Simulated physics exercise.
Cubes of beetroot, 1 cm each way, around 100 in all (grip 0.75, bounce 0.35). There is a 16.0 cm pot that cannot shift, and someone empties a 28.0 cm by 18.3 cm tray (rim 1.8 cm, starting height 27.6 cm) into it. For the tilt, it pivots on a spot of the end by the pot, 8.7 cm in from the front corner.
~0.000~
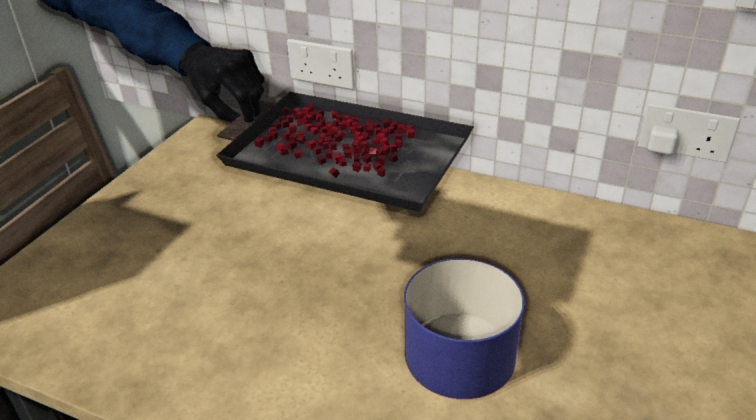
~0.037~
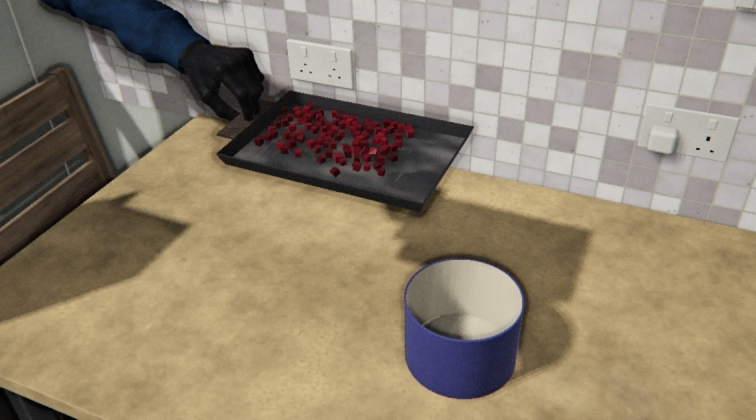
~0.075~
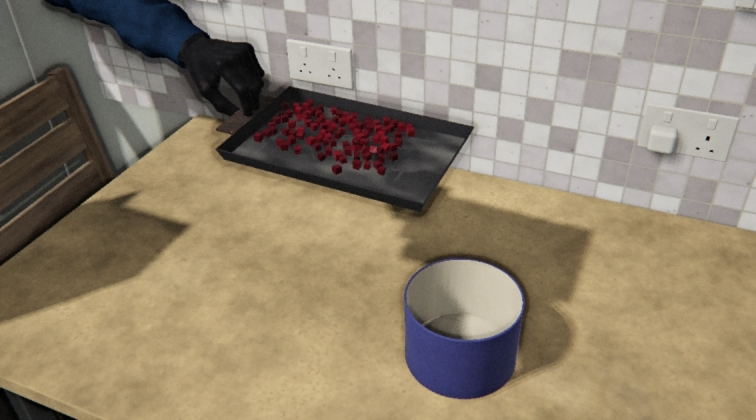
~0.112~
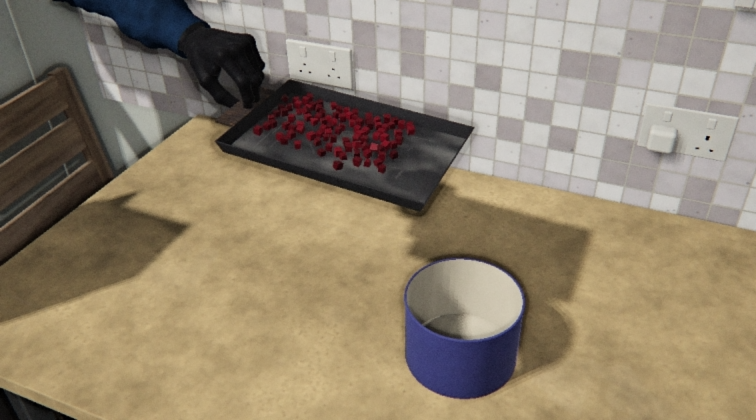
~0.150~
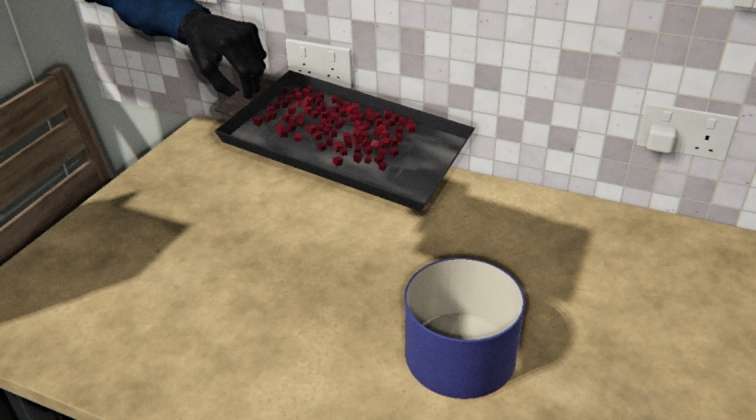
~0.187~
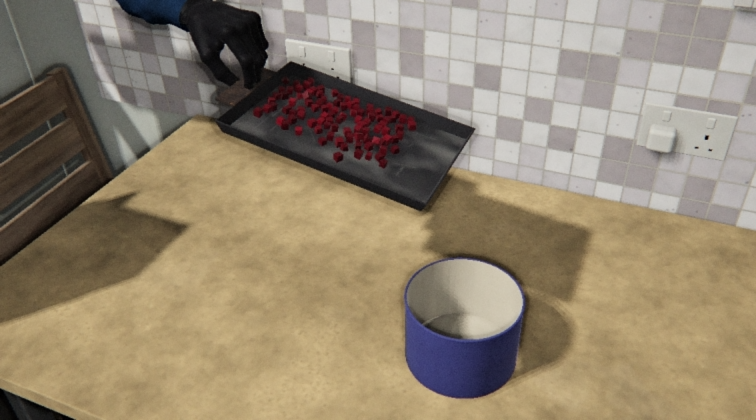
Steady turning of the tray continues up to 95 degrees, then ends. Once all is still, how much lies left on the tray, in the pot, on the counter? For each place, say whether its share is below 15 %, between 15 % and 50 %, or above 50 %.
Tray: Below 15 %; pot: Between 15 % and 50 %; counter: Above 50 %.
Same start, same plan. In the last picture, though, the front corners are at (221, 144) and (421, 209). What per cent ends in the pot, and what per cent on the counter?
Per cent by place - pot 60, counter 40.
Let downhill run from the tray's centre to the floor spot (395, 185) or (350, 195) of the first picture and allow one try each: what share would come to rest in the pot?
The share comes to roughly 75 in a hundred, then roughly 25 in a hundred.
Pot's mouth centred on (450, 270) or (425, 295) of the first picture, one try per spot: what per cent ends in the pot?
The shares would be near 35 and 10 per cent respectively.
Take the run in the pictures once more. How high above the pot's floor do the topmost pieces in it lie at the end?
Roughly 1.0 cm.
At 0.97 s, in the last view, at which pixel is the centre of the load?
I'd put it close to (496, 222).
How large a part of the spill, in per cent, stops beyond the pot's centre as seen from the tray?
About 90 percent of the spill.
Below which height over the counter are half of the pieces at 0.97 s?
Roughly 18 cm above the counter.
Then, at 0.66 s, tilt 51 degrees; the tray holds 100 %, the pot 0 %.
After 0.97 s, tilt 78 degrees; the tray holds 35 %, the pot 10 %.
After 1.38 s, tilt 95 degrees; the tray holds 5 %, the pot 25 %.
By 2.5 s all is still; tray 0 %, pot 30 %, counter 70 %.
